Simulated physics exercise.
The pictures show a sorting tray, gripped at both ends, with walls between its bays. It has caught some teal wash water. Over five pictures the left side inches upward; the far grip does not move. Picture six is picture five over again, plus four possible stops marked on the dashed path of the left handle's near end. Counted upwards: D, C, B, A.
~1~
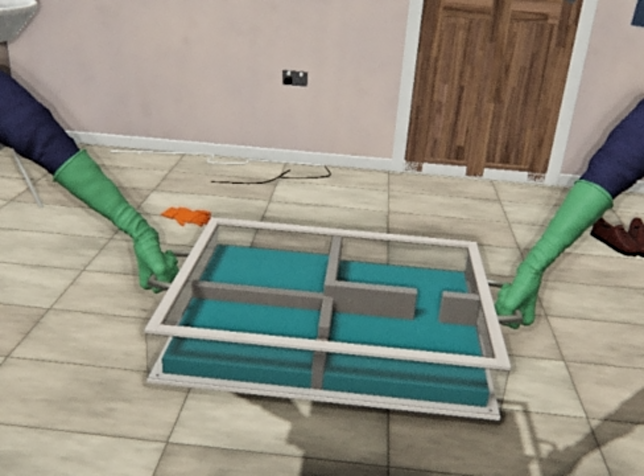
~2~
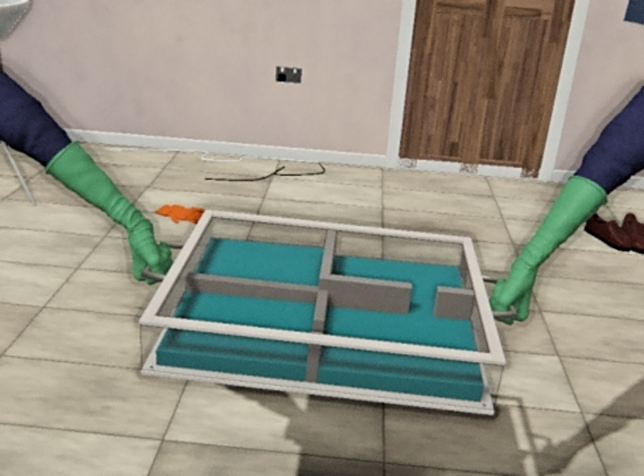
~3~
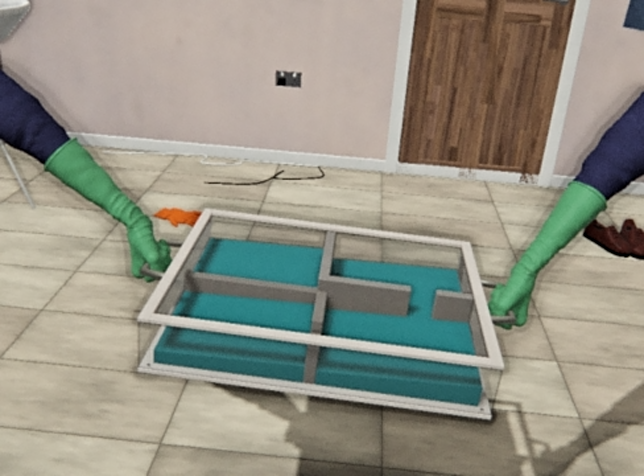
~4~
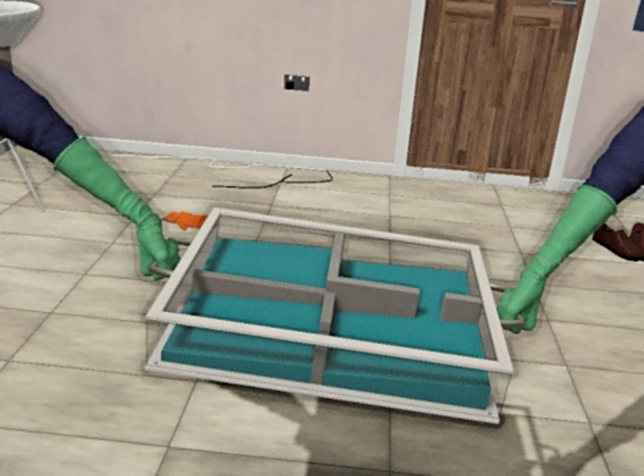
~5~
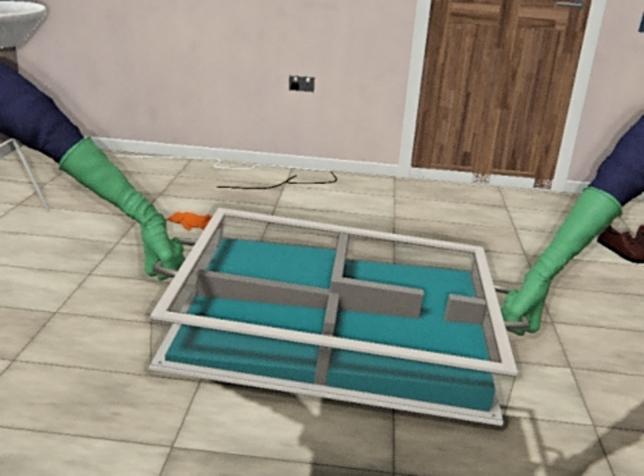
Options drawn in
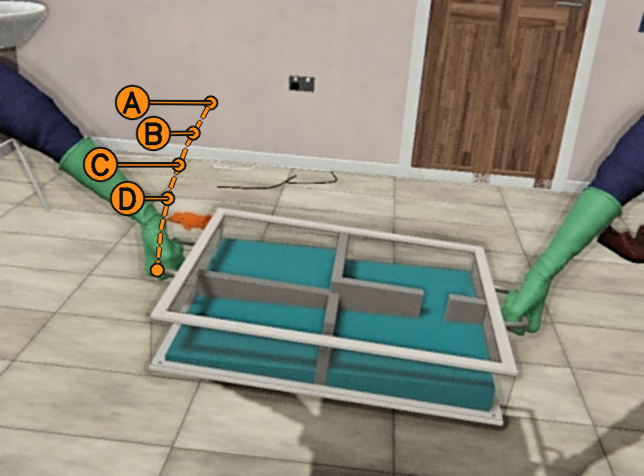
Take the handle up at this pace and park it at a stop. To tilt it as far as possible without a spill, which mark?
D is the one.
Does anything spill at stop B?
Yes, it does.
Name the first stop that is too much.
It is C.
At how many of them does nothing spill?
One of the four.
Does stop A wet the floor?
Yes.
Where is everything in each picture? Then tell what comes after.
The tray is level; deepest in the back left bay, at (269, 272), shallowest in the front left; left handle at (161, 268).
Tipped about 1° down to the right; no wall is crossed; left handle at (155, 259).
Tipped about 2° down to the right; no wall is crossed; left handle at (154, 257).
Tipped about 3° down to the right; no wall is crossed; left handle at (163, 255).
Tipped about 3° down to the right; deepest in the back left bay, at (275, 266), shallowest in the front left; left handle at (167, 255).
On the marked copy, A at (210, 102); B at (193, 133); C at (178, 164); D at (167, 198).
If A is chosen, about 43 % goes over the rim.
If B is chosen, about 30 % goes over the rim.
If C is chosen, about 10 % goes over the rim.
If D is chosen, nothing spills; the front right bay holds the most.
